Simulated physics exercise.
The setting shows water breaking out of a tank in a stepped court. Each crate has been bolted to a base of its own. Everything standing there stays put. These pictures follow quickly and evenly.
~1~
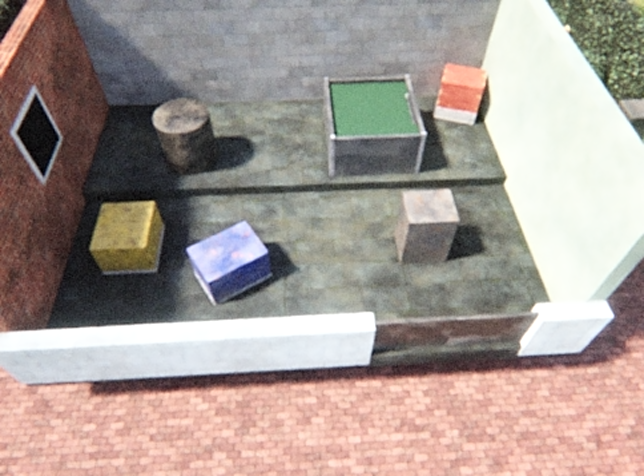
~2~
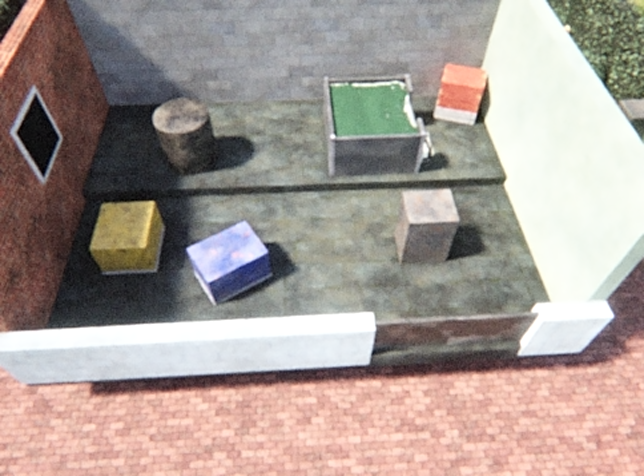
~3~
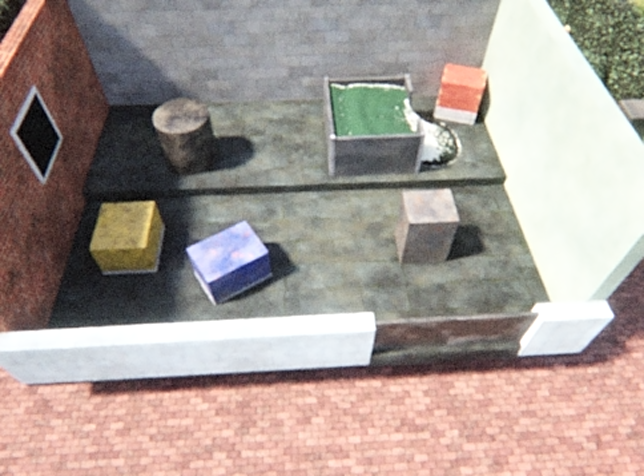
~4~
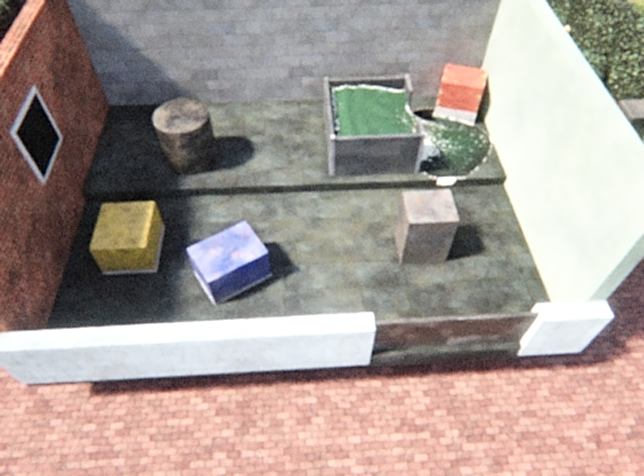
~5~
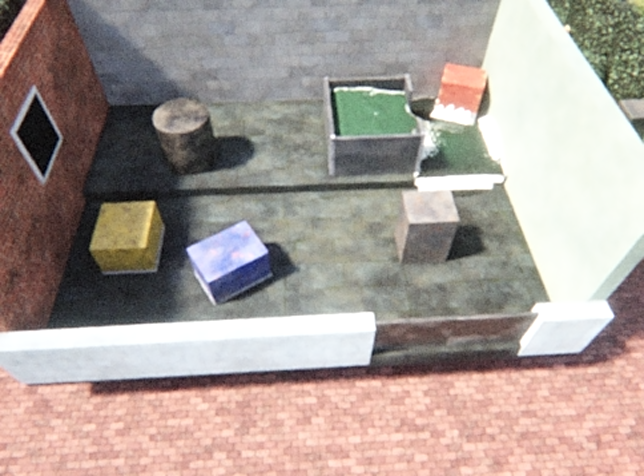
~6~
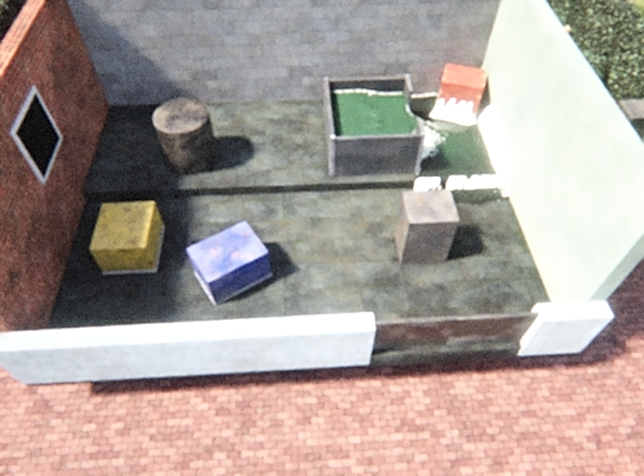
To begin with, green water sits still in an open grey tank at the back of a stepped court, among scattered blocks and a cylinder. Water then pours out from the tank's right side, spreads across the upper level around the red and white block, and reaches the step's edge.
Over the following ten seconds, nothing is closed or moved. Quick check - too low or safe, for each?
Blue crate too low; red crate too low; yellow crate too low.
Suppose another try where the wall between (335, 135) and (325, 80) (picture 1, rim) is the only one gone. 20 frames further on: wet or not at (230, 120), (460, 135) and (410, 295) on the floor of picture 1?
Sodden, then spared, then spared.
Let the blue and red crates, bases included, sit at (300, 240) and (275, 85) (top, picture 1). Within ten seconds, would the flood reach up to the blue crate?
As for the blue crate, it is dampened.
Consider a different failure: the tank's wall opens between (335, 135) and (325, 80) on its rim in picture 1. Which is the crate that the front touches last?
That would be the one in red.
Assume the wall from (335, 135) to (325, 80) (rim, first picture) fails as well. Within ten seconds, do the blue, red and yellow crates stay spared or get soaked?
Result: Blue crate is swamped; red crate is not reached; yellow crate is swamped.
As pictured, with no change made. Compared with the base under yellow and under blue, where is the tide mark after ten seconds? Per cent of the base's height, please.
About 240 and 240 per cent.
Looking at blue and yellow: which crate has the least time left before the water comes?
Answer: That's the one in blue.
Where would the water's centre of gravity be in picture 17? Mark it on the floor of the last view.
It's close to (423, 162).
A moment on, water covers 15 % of the floor; the blue crate not reached, the red crate water round its plinth, the yellow crate not reached.
Next, water covers 25 % of the floor; the blue crate not reached, the red crate water round its plinth, the yellow crate not reached.
Then, water covers 40 % of the floor; the blue crate not reached, the red crate water round its plinth, the yellow crate not reached.
Later, water covers 75 % of the floor; the blue crate water round its plinth, the red crate water round its plinth, the yellow crate water round its plinth.
In the end, water covers 90 % of the floor; the blue crate was topped, the red crate was topped, the yellow crate was topped.
